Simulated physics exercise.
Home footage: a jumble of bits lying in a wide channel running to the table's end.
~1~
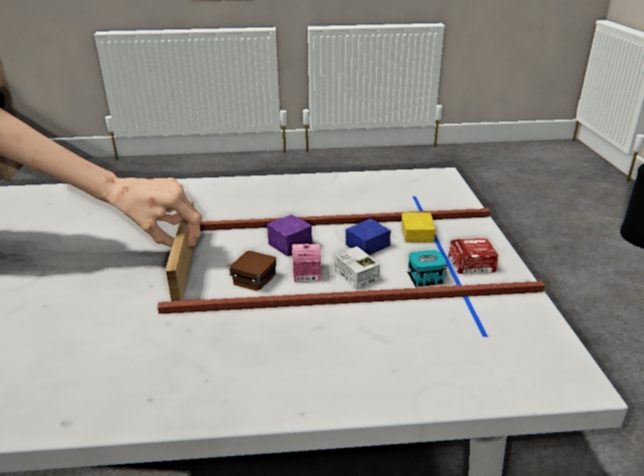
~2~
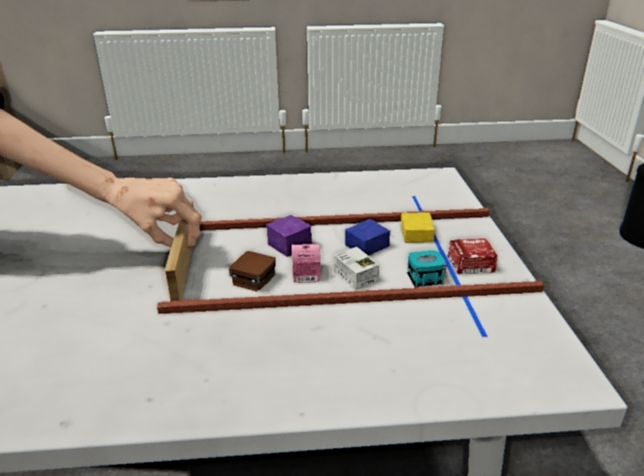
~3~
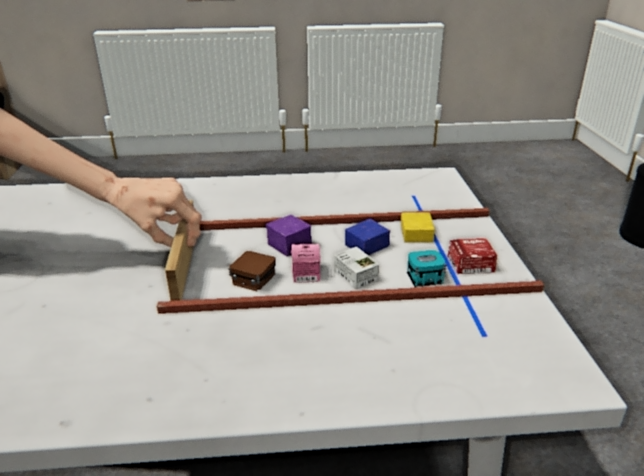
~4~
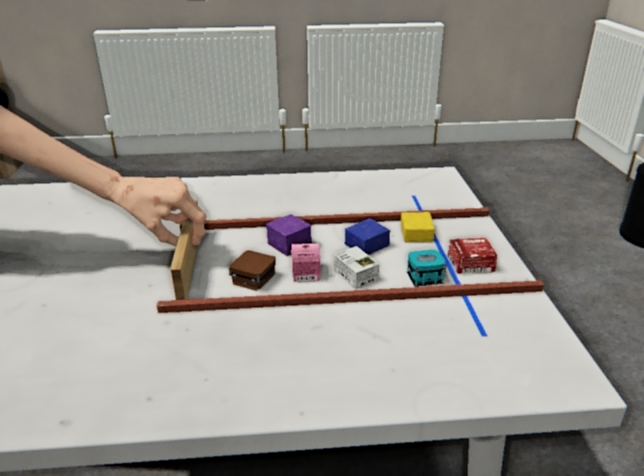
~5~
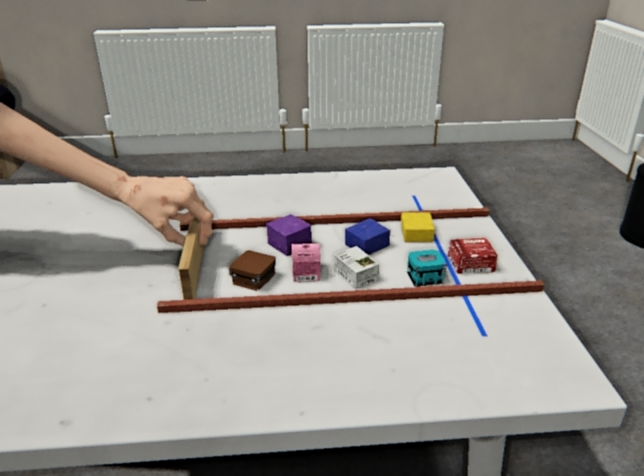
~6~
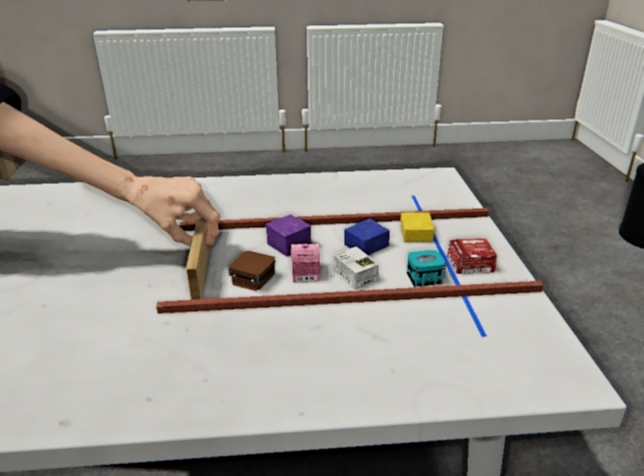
A hand holding a small wooden board upright on a white table stays almost still at first, between two dark red rails. It then slides the board slightly to the right, toward a brown case, narrowing the gap, while the colourful boxes and cases near the blue tape line stay in place.
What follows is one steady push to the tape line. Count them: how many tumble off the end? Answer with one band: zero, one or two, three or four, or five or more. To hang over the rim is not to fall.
One or two.
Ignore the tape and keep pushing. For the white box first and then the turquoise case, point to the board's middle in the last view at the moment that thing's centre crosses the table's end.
Middle approx. at (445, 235), then approx. at (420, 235).
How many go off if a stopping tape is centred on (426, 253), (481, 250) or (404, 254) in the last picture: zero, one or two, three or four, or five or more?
Taking the tapes one at a time, the count is one or two, then more than four, then zero.
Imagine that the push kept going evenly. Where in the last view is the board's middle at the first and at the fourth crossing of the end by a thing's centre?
I'd say close to (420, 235), then close to (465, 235).
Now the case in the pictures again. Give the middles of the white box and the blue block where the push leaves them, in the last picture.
They finish at roughly (529, 265) and (488, 237) respectively.
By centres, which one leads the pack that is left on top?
I'd say the white box.
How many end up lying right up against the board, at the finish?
All in all, 2.
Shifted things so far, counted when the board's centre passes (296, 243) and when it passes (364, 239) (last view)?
The first count is 4, and then it's 8.
Early on, none off yet; red box at rest near (472, 256); yellow block at rest near (417, 227); turquoise case at rest near (425, 268).
A while later, none off yet; red box travelled a little near (485, 254); yellow block moving near (422, 227); turquoise case travelled about its own width near (459, 268).
Further along, none off yet; red box travelled about its own width near (513, 246); yellow block travelled about its own width near (451, 222); turquoise case travelled well along near (526, 268).
Finally, the number that fall off is one or two; lost, turquoise case and red box.
